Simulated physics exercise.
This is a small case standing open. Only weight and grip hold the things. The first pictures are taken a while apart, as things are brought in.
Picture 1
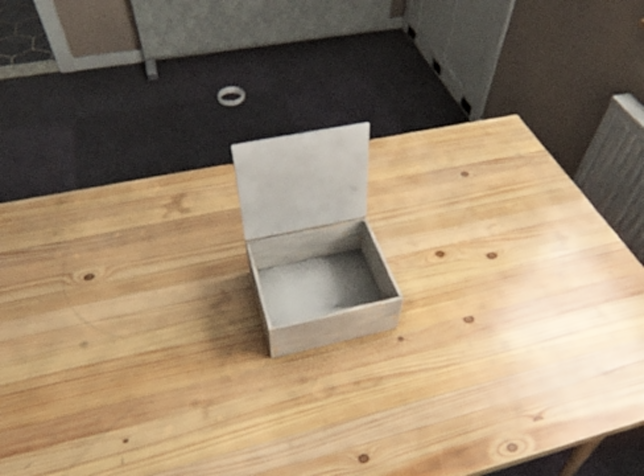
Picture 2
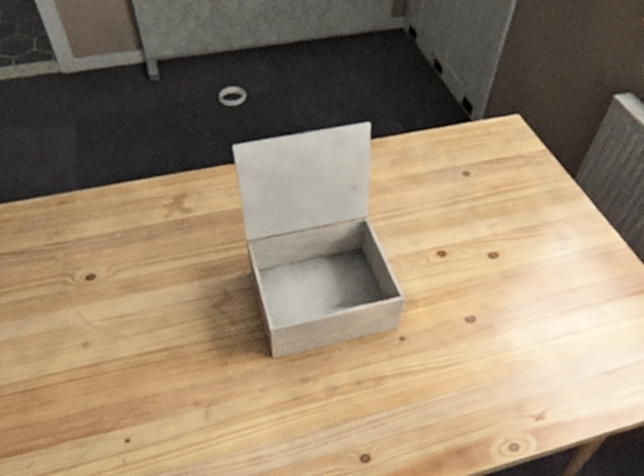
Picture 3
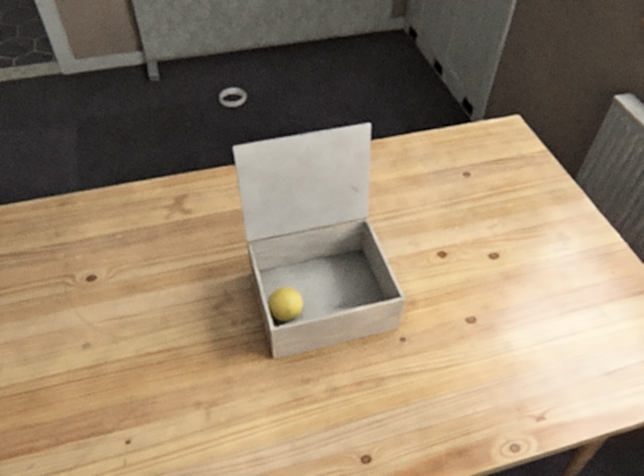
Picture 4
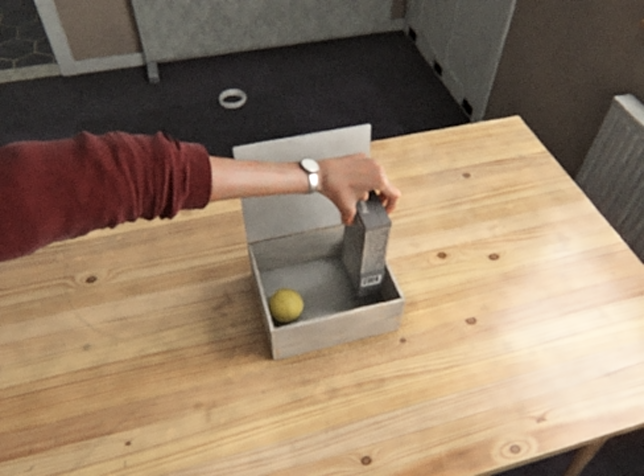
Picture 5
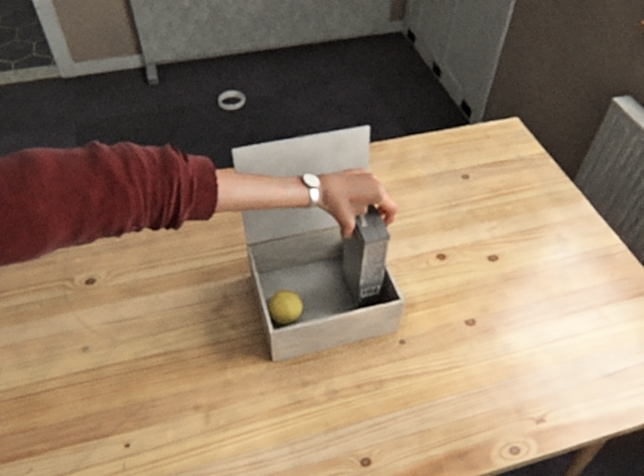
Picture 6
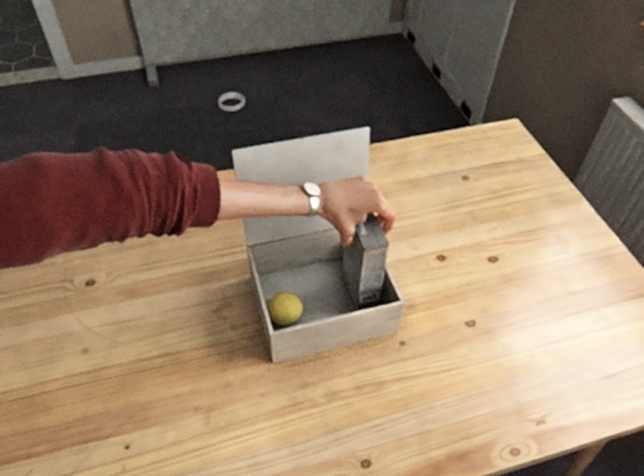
The clip shows an empty open case on a wooden table, then a yellow lemon inside it, before a hand in a red sleeve lowers a grey packet slightly into the right side and keeps hold of it.
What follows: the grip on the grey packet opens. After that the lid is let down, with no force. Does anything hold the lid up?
Here the lid will not close.
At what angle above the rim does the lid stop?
About 65°.
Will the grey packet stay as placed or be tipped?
It keeps its pose.
Then, 1.00 s after the last picture, lid starting down.
Then, 1.40 s after the last picture, lid 72° above the rim.
Then, 2.20 s after the last picture, lid 63° above the rim.
Then, 4.30 s after the last picture, lid 65° above the rim.
At rest, lid 65° above the rim; both in place. Seen from the same camera at the end, grey packet near (362, 260).
